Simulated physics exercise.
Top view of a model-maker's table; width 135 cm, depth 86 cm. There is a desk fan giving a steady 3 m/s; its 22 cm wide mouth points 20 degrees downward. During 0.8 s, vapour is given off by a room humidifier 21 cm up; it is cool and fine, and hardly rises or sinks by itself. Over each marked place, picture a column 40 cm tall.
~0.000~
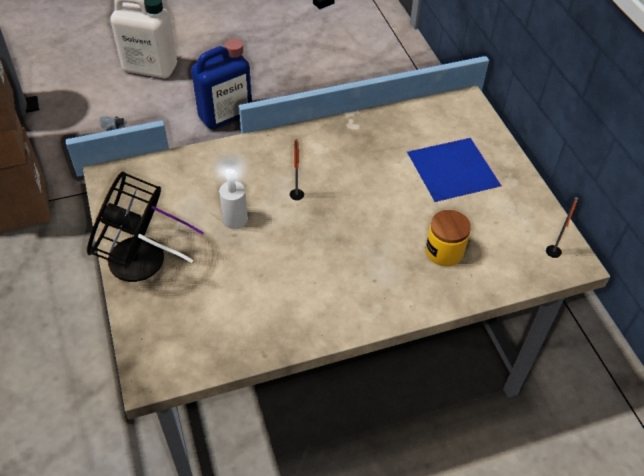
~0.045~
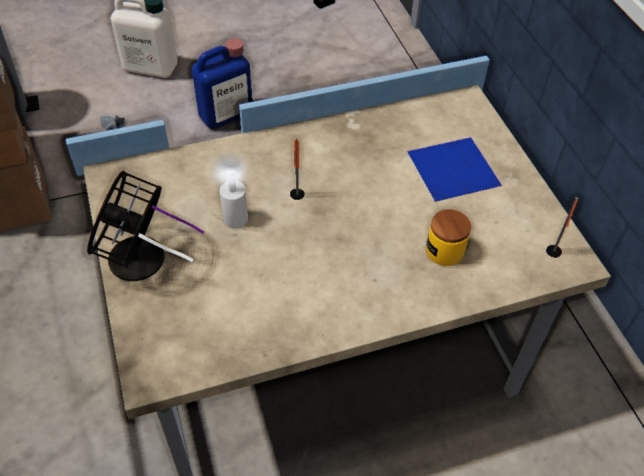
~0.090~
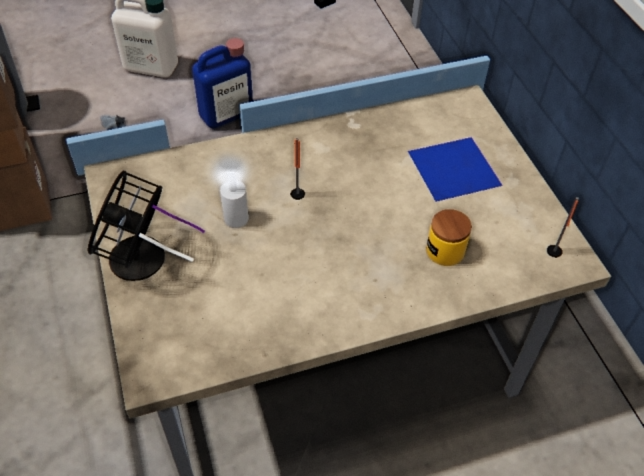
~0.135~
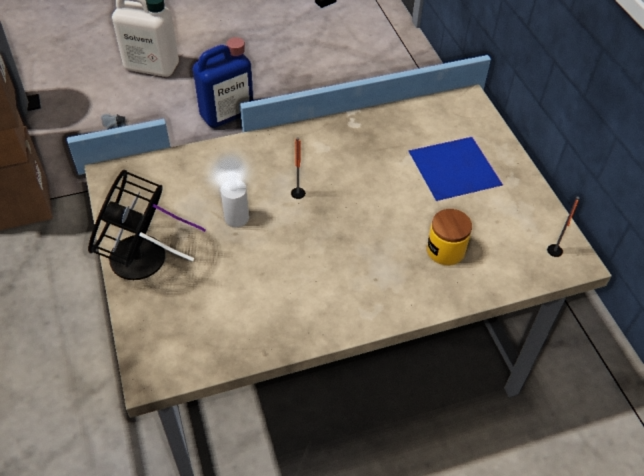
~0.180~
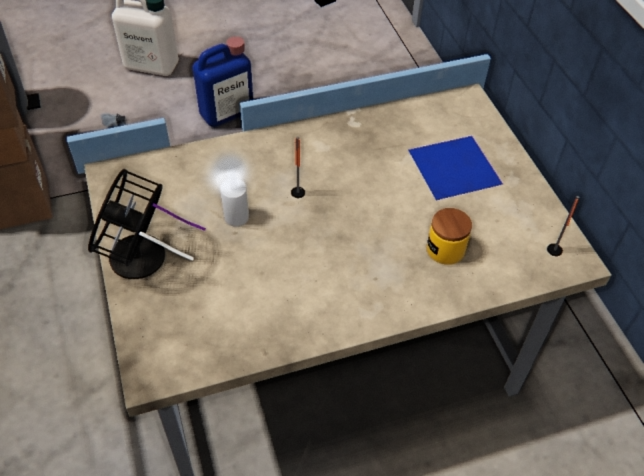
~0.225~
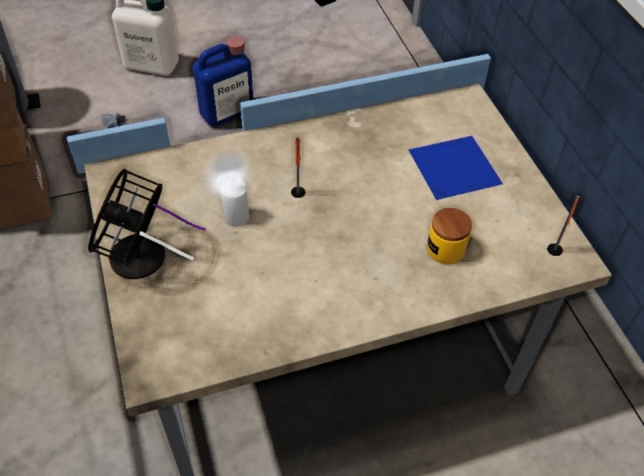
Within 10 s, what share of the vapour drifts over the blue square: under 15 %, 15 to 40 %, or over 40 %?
Between 15 and 40 %.
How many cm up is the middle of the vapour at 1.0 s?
Its middle sits roughly 10 cm above the surface.
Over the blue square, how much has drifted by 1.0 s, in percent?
Roughly 2 per cent.
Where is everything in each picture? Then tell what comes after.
In the first frame, the vapour is thickest near (230, 169), the room humidifier stands at (231, 180) and the desk fan is at (125, 220).
In the second frame, the vapour is thickest near (230, 170) and the blue square is centred on (454, 169).
In the third frame, the vapour is thickest near (230, 172), a ribbon ends at (297, 167) and a ribbon ends at (568, 225).
In the fourth frame, the vapour is thickest near (229, 173) and the top of a jar is at (452, 223).
In the fifth frame, the vapour is thickest near (229, 174).
In the sixth frame, the vapour is thickest near (228, 175), a ribbon ends at (298, 165) and a ribbon ends at (568, 224).
By 1.0 s, 2 % has passed over the blue square; 0 % has left the area, and the middle of the rest is near (284, 204).
By 2.0 s, 21 % has passed over the blue square; 32 % has left the area, and the middle of the rest is near (515, 179).
By 4.0 s, 26 % has passed over the blue square; 88 % has left the area.
By 10.0 s, 26 % has passed over the blue square; 99 % has left the area.
